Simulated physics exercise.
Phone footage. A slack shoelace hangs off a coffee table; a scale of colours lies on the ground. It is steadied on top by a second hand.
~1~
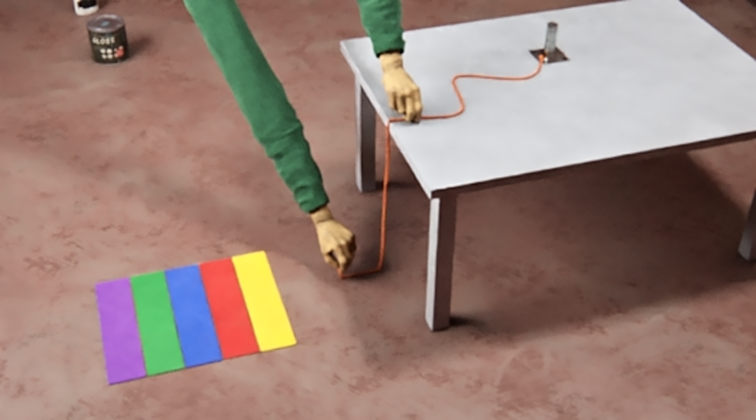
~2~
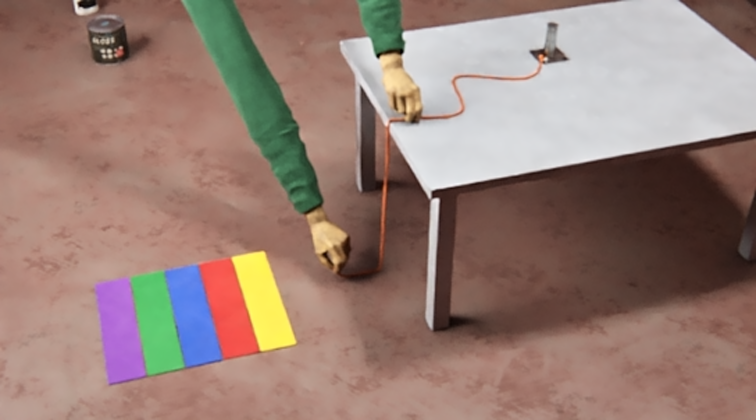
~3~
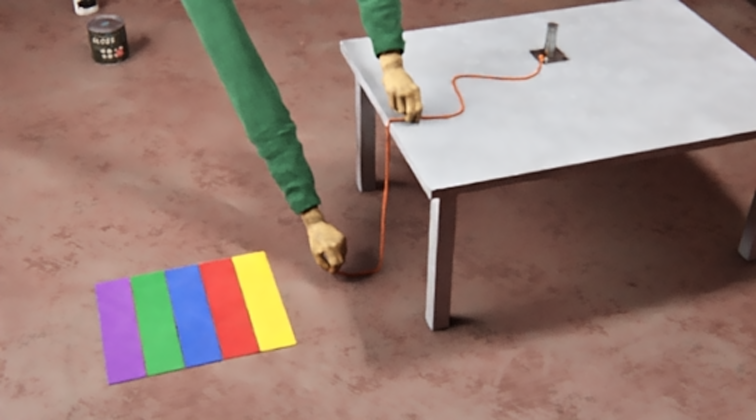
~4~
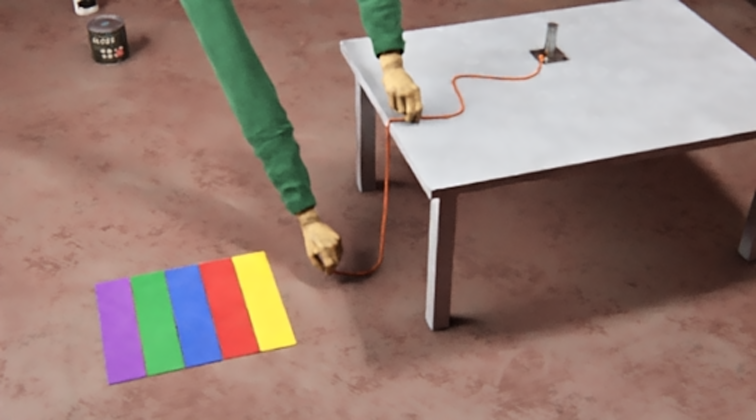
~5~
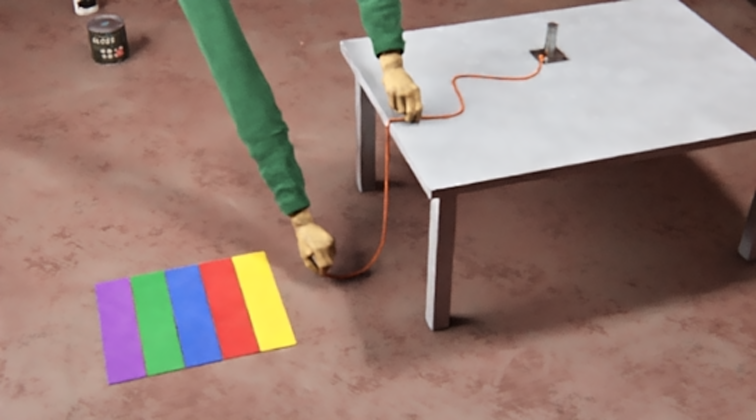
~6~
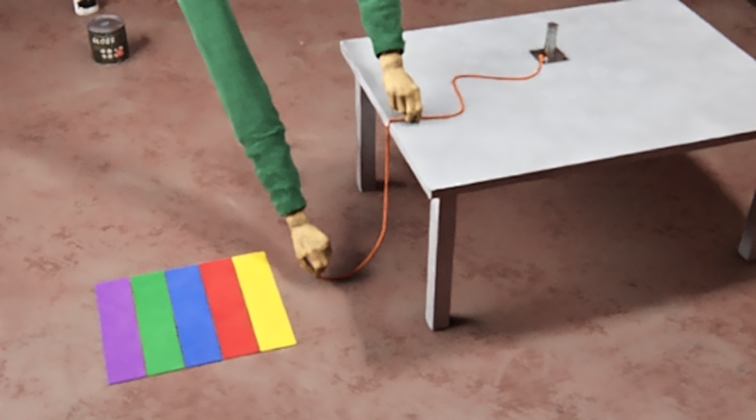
A hand slowly draws the orange shoelace's lower end slightly left near a striped colour scale.
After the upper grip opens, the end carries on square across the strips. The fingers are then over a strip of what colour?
A green strip.
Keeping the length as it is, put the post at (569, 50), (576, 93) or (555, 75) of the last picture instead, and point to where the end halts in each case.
Places per try: (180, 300); (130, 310); (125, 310).
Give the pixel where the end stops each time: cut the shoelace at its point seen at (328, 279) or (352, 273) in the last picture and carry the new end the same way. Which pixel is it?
Estimated pixels: (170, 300) then (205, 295).
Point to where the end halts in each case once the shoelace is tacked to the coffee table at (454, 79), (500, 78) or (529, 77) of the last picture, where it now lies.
Approximately at (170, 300), at (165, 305) and at (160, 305), in that order.
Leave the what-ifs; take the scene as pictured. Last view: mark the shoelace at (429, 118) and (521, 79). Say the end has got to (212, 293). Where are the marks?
(372, 134) for the first, (496, 70) for the second.
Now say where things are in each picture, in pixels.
End (340, 268); yellow (273, 330); red (237, 337); blue (200, 345); green (163, 353); purple (124, 361), in the first picture.
End (334, 269); shoelace through (536, 73) (467, 76) (460, 113) (388, 130) (385, 196) (381, 256), in the second picture.
End (331, 270), in the third picture.
End (326, 271); shoelace through (536, 73) (467, 76) (460, 113) (388, 130) (386, 196) (381, 257), in the fourth picture.
End (319, 272), in the fifth picture.
End (315, 273); shoelace through (536, 73) (467, 76) (460, 113) (388, 130) (386, 196) (371, 256), in the sixth picture.
Soon after, end near (212, 293); over red.
After that, end near (168, 302); over green.
At the stop, end near (143, 307); over green. Over green.
